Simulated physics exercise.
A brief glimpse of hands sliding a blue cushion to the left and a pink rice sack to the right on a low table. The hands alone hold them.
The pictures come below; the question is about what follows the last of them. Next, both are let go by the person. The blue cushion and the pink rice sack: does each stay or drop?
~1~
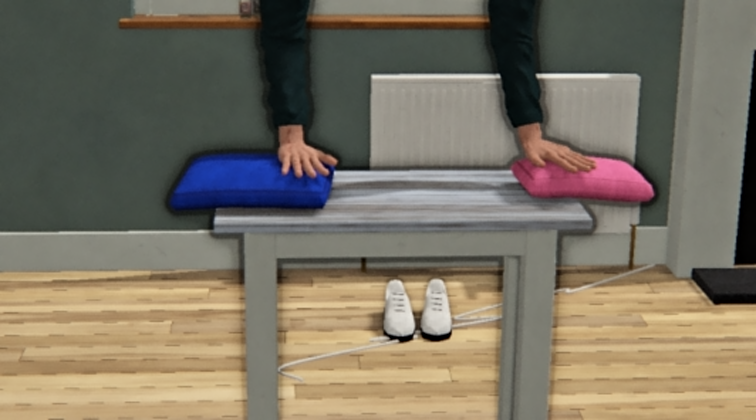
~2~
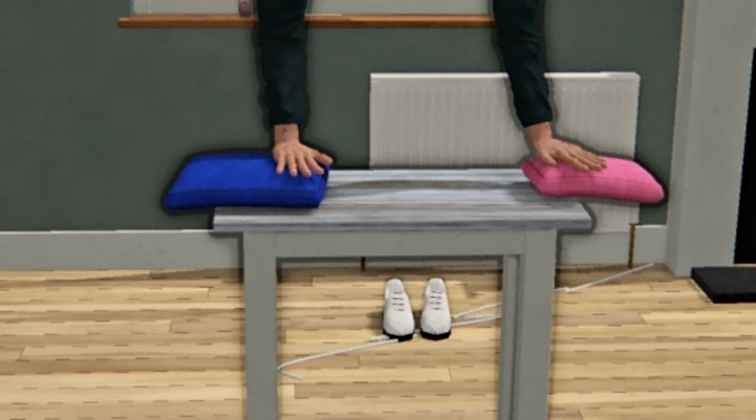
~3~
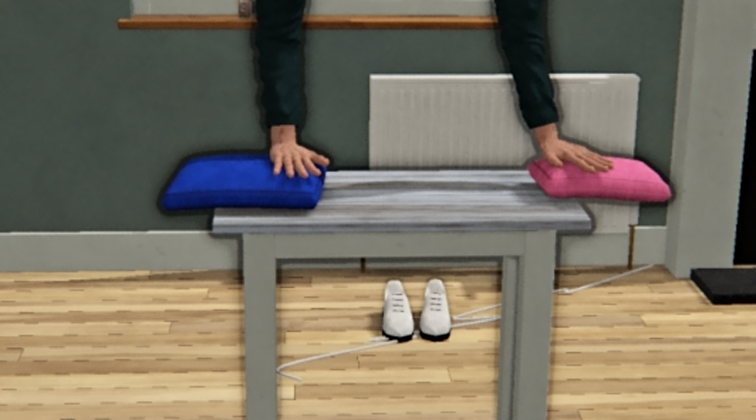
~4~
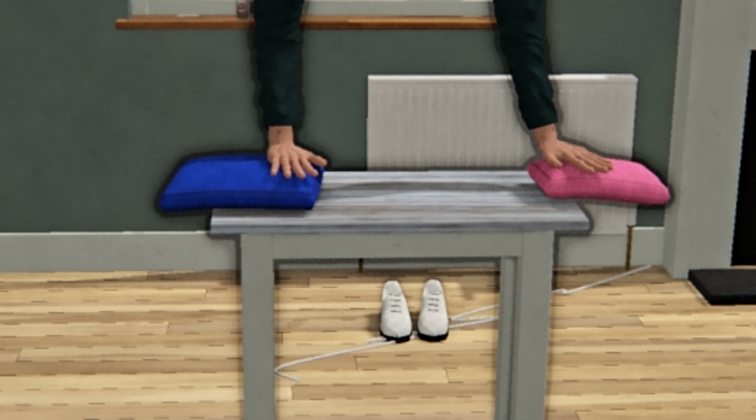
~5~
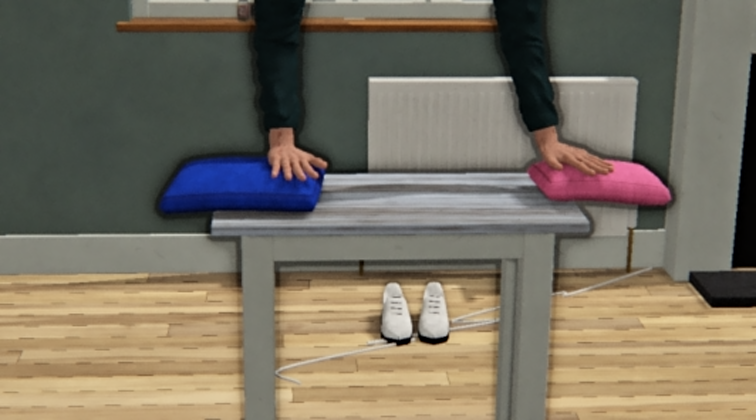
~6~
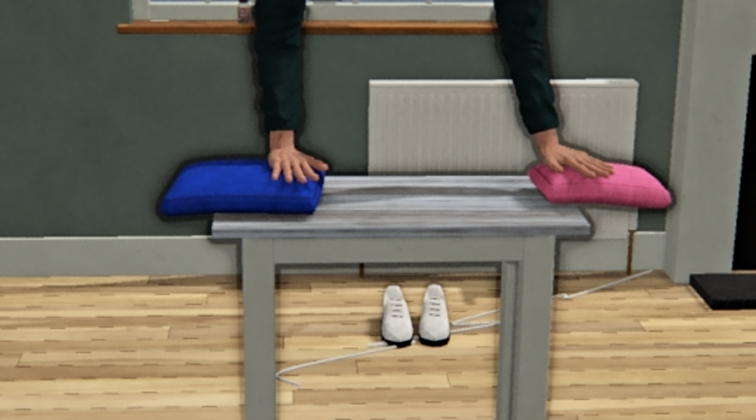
Blue cushion: Stays; pink rice sack: Drops.
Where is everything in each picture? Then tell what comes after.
Cushion tip (180, 193); rice sack tip (643, 189), in the first picture.
Cushion tip (175, 193); rice sack tip (653, 190), in the second picture.
Cushion tip (172, 194); rice sack tip (660, 189), in the third picture.
Cushion tip (169, 195); rice sack tip (658, 192), in the fourth picture.
Cushion tip (170, 197); rice sack tip (660, 192), in the fifth picture.
Cushion tip (170, 199), about a third past the edge; rice sack tip (660, 196), well over half past the edge, in the sixth picture.
Then, 0.24 s on from there, cushion as it was left; rice sack falling near (605, 221).
Then, 0.50 s on from there, cushion as it was left; rice sack on the floor.
In the end, cushion as it was left; rice sack on the floor. The blue cushion holds its place and the pink rice sack slumps off the end.
